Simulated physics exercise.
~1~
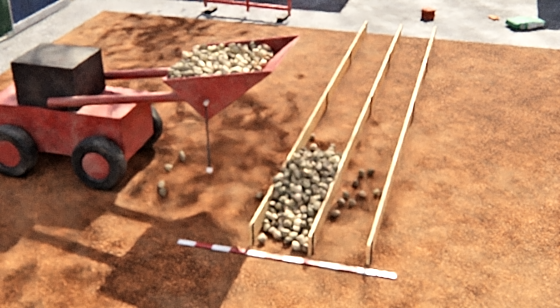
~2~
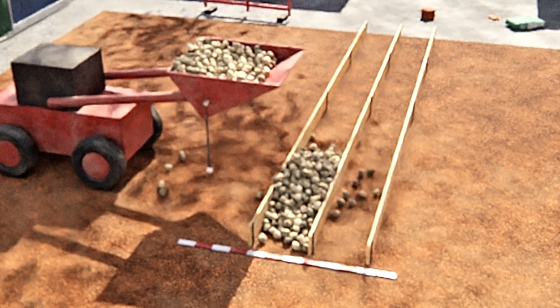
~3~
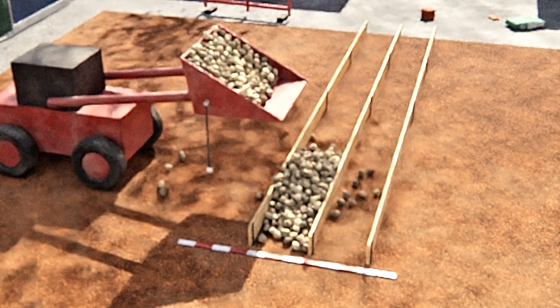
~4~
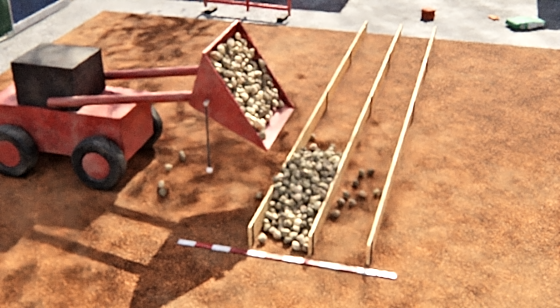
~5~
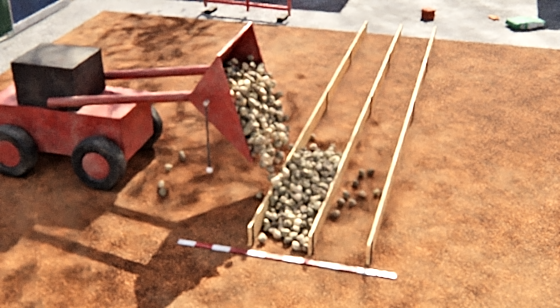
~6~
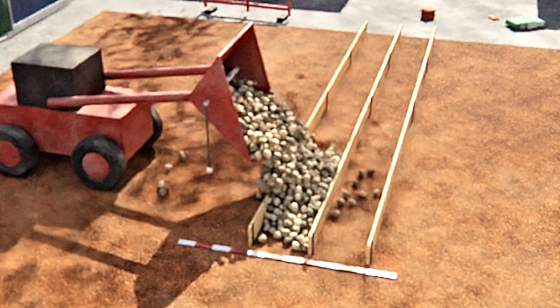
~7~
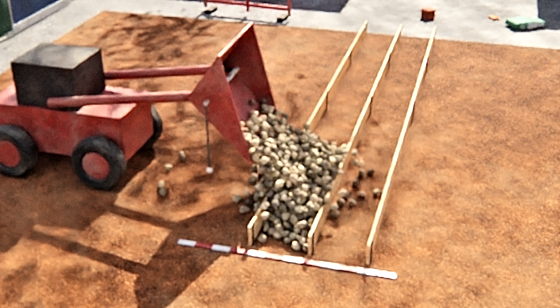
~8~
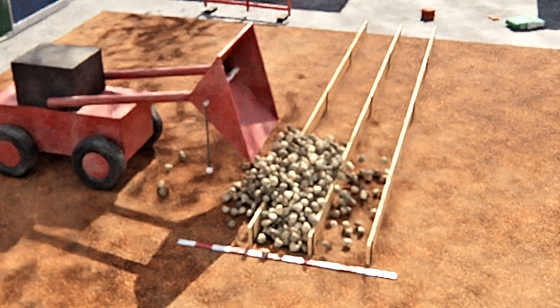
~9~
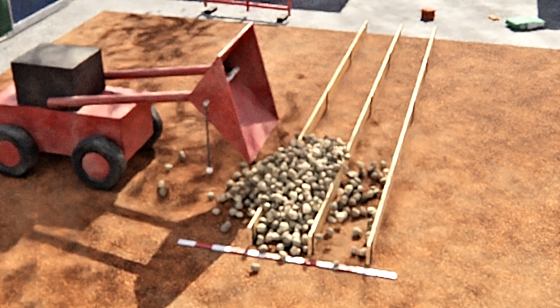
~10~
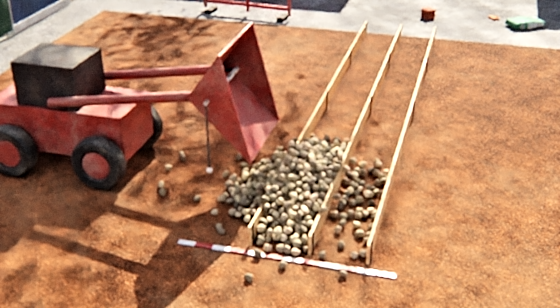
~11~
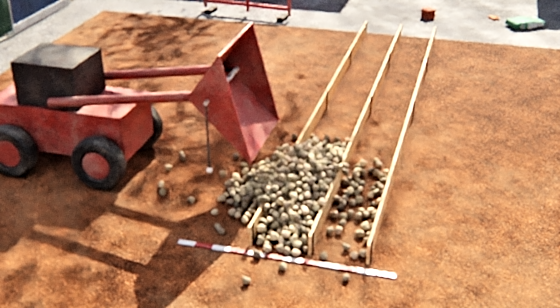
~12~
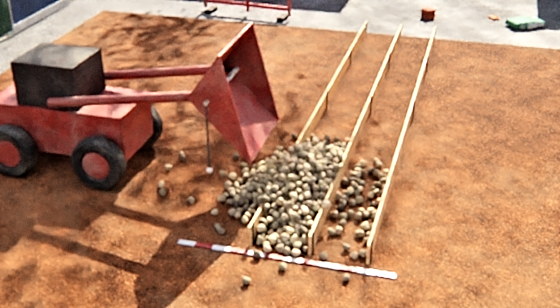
The clip shows a red loader tilting its raised bucket of rounded stones, which pour onto an earlier pile between wooden boards on brown ground. The stones spread on both sides, some reaching the far bay and the striped bar in front, then lie still beneath the emptied bucket.
